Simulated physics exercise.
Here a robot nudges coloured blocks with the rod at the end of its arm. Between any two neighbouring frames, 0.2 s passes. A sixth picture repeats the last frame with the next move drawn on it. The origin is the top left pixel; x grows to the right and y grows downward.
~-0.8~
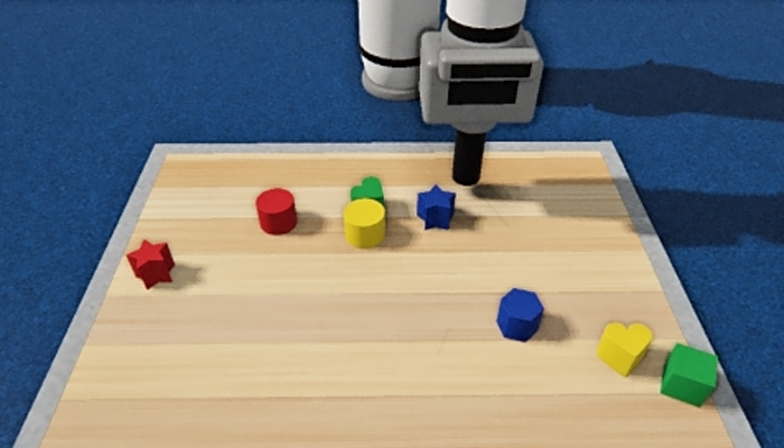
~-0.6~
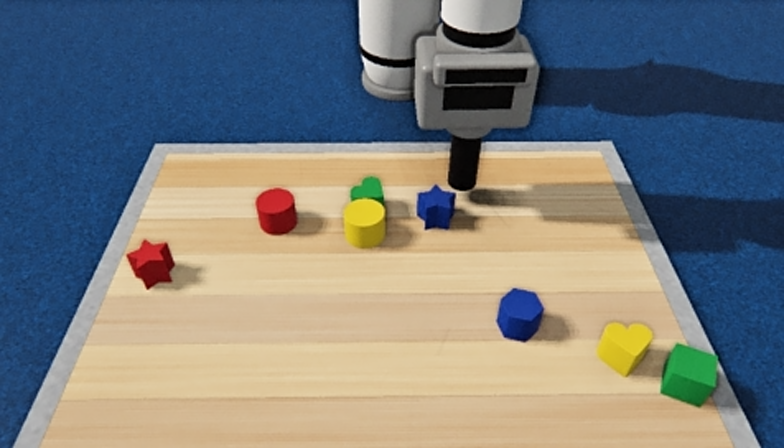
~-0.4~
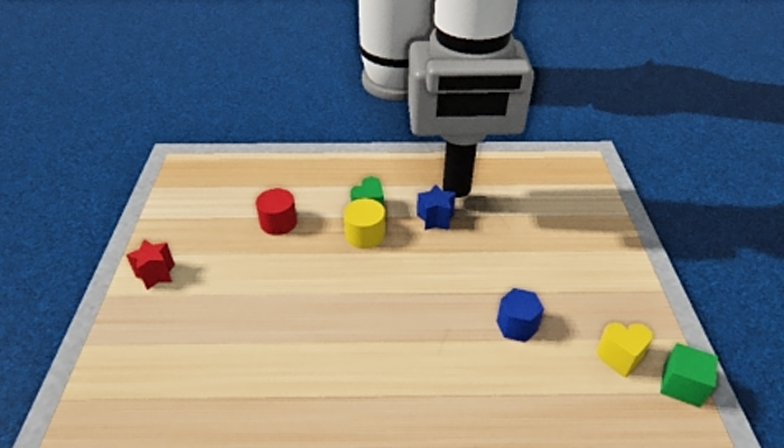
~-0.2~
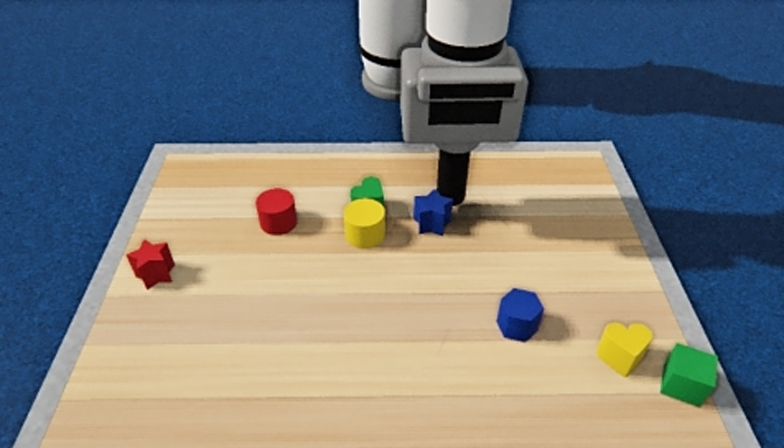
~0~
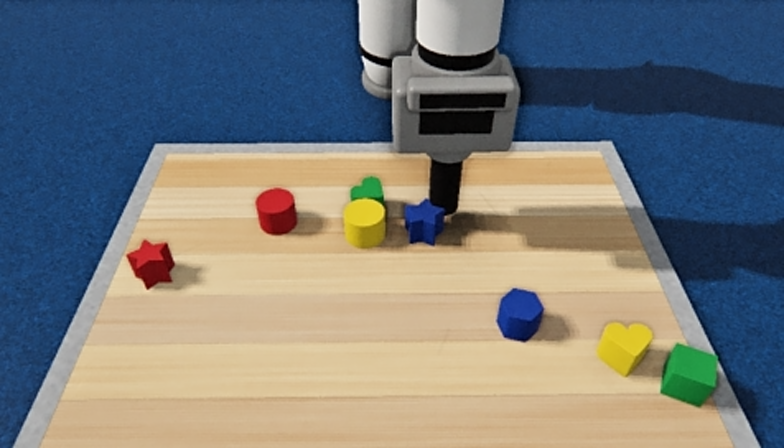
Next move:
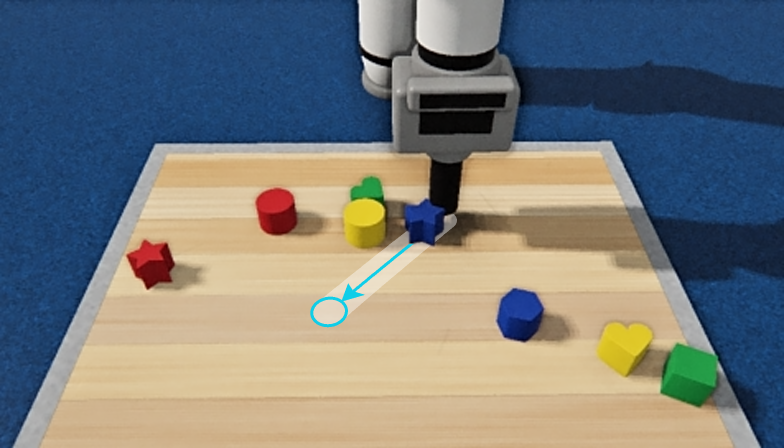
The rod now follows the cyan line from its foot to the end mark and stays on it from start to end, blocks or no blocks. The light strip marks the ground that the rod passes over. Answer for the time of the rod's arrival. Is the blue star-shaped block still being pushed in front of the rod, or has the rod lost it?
Carried ahead at the end.
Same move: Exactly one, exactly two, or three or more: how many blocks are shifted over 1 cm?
The answer will be one.
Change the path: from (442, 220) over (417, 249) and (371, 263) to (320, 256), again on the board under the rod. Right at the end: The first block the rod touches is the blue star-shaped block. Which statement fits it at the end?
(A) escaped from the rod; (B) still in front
I choose A.
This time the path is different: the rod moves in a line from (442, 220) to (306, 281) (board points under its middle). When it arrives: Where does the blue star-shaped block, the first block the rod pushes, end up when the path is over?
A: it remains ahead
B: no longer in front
I'll go with B - no longer in front.
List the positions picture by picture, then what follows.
In the first picture, rod's lower end (466, 177); yellow circular block (364, 212); blue star-shaped block (437, 197).
In the second picture, rod (462, 183); blocks still.
In the third picture, rod (457, 189); blocks still.
In the fourth picture, rod (451, 197); blue star-shaped block (433, 202).
In the fifth picture, rod (443, 206); yellow circular block (364, 212); blue star-shaped block (425, 211).
Drawn move, from (442, 220) to (329, 312).
What follows on the original path. One third of the way, rod (407, 234); blue star-shaped block (387, 240).
Two thirds of the way, rod (369, 265); blue star-shaped block (345, 273).
At the end, rod (328, 298); yellow circular block still; blue star-shaped block (300, 308).
